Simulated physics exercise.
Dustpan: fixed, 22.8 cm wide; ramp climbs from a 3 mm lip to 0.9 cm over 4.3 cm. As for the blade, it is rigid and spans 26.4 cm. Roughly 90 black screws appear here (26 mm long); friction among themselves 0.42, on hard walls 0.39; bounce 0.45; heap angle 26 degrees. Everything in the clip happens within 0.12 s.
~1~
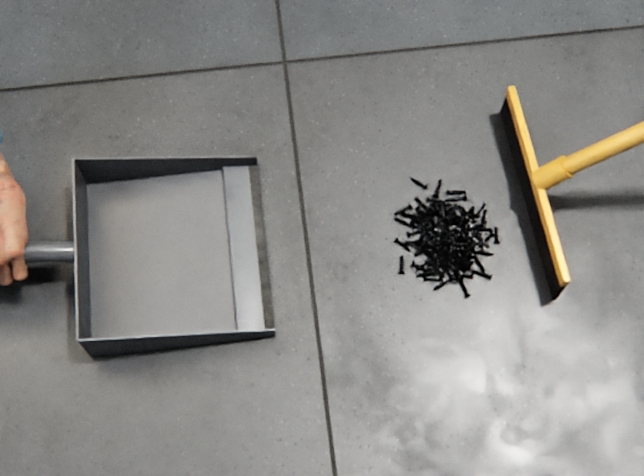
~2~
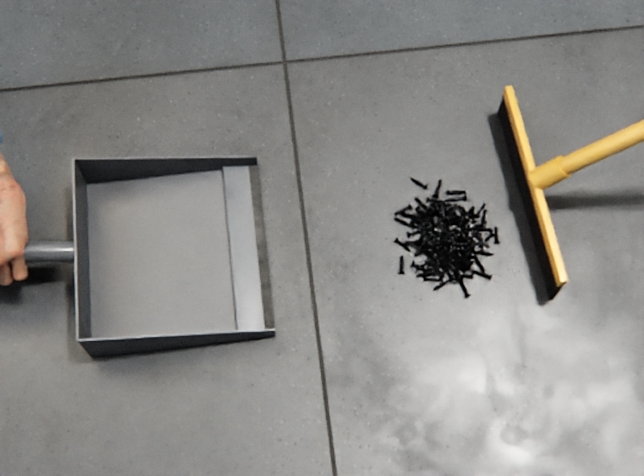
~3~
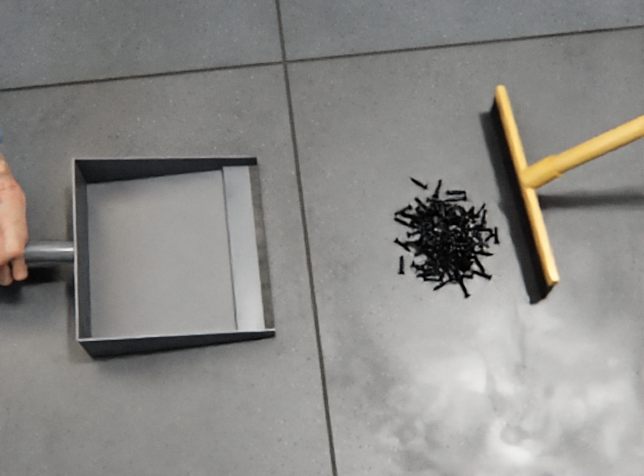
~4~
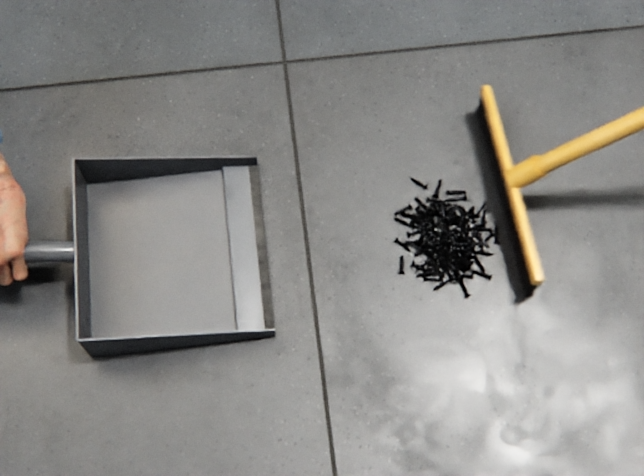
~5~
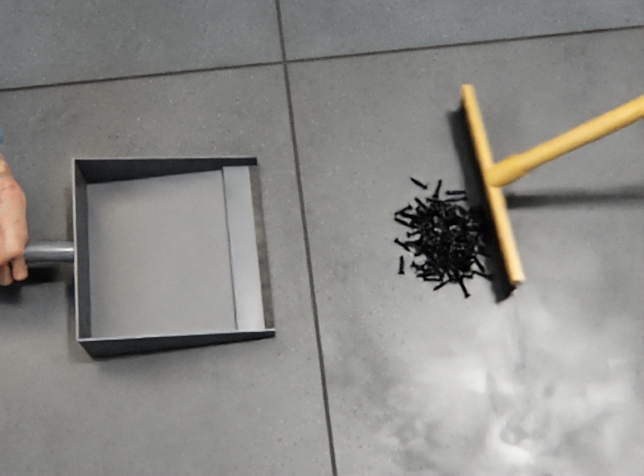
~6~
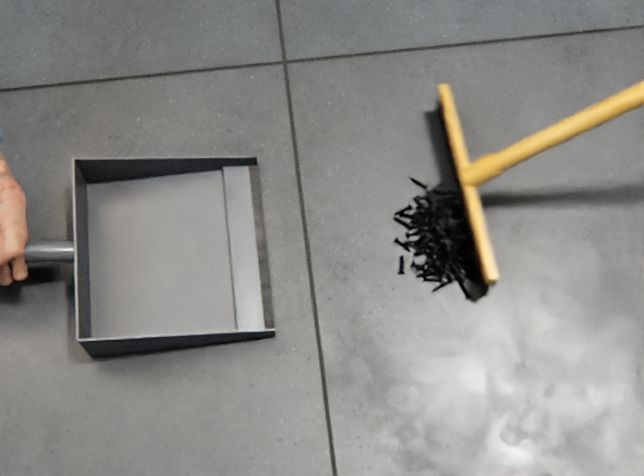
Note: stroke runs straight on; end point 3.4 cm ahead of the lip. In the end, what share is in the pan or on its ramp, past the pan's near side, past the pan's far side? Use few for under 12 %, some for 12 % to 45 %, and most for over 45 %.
In the pan or on its ramp: Most, past the pan's near side: Few, past the pan's far side: Few.
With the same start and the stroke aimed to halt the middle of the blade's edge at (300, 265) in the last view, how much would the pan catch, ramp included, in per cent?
Close to 55 in a hundred.
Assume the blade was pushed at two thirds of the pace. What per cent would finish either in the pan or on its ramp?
Roughly 20 in a hundred.
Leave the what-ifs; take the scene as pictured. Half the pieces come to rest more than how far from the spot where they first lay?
The figure is about 26 cm.
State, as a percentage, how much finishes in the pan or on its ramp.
About 60 per cent.
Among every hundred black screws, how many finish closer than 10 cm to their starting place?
About 0 percent.
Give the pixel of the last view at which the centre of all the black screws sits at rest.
Once everything settles, the centre is around (249, 243).
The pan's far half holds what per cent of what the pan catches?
Roughly 60 per cent.
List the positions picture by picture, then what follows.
Blade from (564, 282) to (510, 94), moved 0.0 cm, 0 of the pieces shifted so far; middle of the pieces at (442, 236); pan at (162, 259), in the first frame.
Blade from (561, 282) to (508, 93), moved 0.3 cm, 0 of the pieces shifted so far; middle of the pieces at (442, 236), in the second frame.
Blade from (553, 281) to (500, 93), moved 1.4 cm, 0 of the pieces shifted so far; middle of the pieces at (442, 236), in the third frame.
Blade from (537, 281) to (485, 93), moved 3.2 cm, 0 of the pieces shifted so far; middle of the pieces at (442, 236), in the fourth frame.
Blade from (517, 280) to (466, 92), moved 5.6 cm, 3 of the pieces shifted so far; middle of the pieces at (442, 236), in the fifth frame.
Blade from (491, 279) to (443, 91), moved 8.5 cm, 58 of the pieces shifted so far; middle of the pieces at (436, 238); pan at (162, 259), in the sixth frame.
Then, 0.09 s after the last picture, middle of the blade 13 cm from the lip; 0 % over the lip, far side 0 %, near side 0 %.
Then, 0.16 s after the last picture, middle of the blade 6 cm from the lip; 0 % over the lip, far side 0 %, near side 5 %.
Then, 0.36 s after the last picture, middle of the blade 4 cm from the lip; 60 % over the lip, far side 5 %, near side 5 %.
In the end, pan 60 %, near side 5 %, far side 5 %, in front of the lip or behind the blade 30 %.
